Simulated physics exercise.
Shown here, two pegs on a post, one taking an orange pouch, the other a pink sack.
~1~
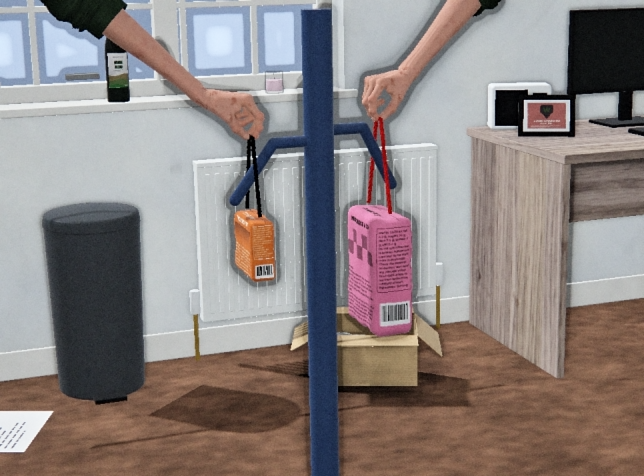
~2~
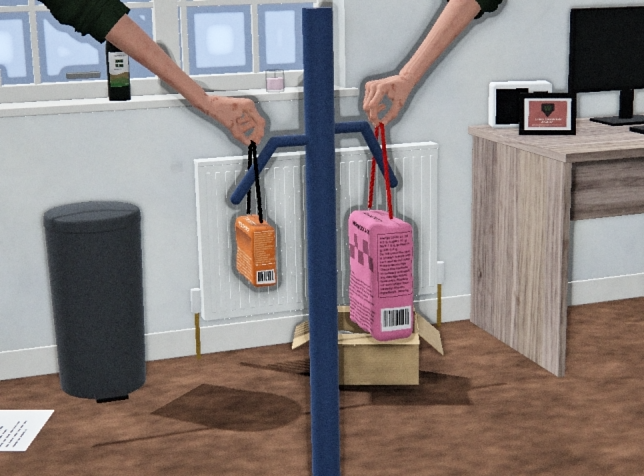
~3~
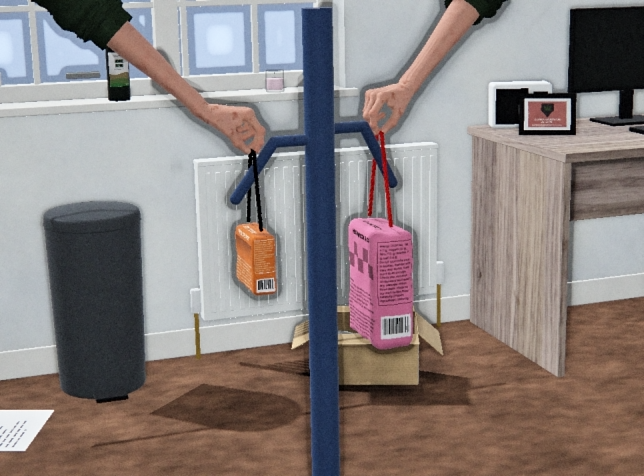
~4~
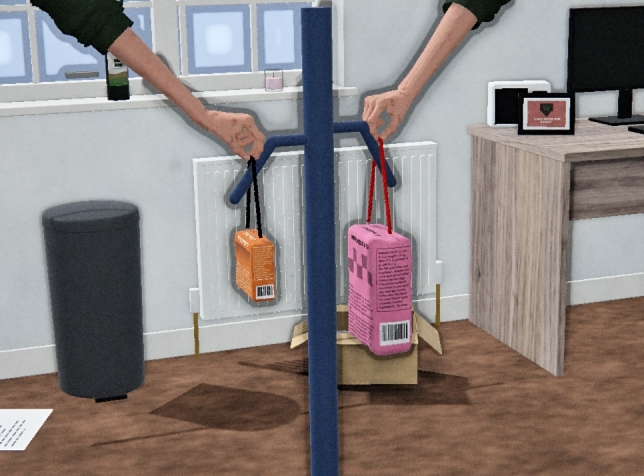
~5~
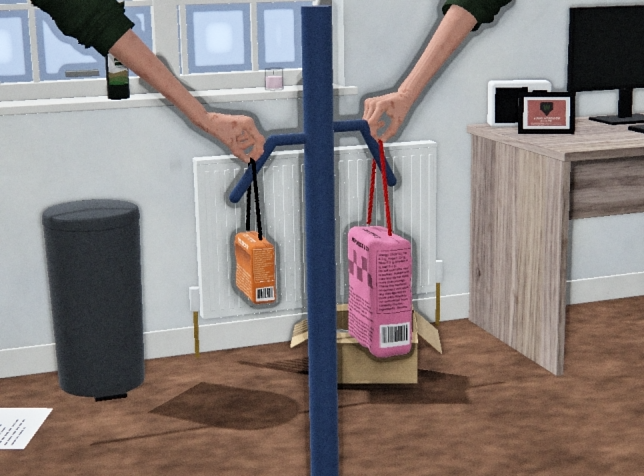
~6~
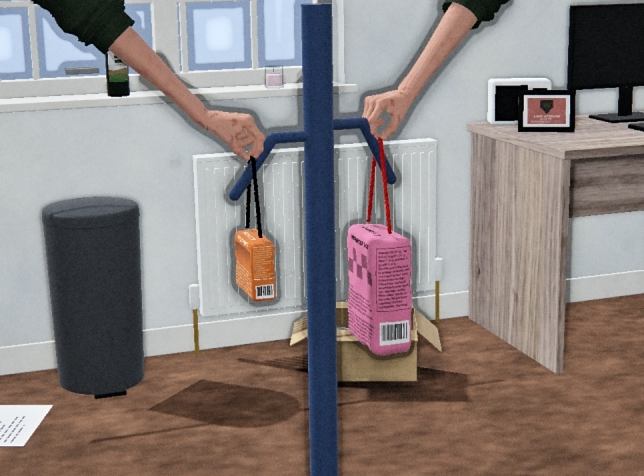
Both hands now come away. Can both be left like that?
As it turns out, the orange pouch drops to the floor; the pink sack comes down.
Then, 0.40 s on from there, orange pouch on the floor; pink sack on the floor.
In the end, orange pouch on the floor; pink sack on the floor. The orange pouch comes down and the pink sack slips off its peg.
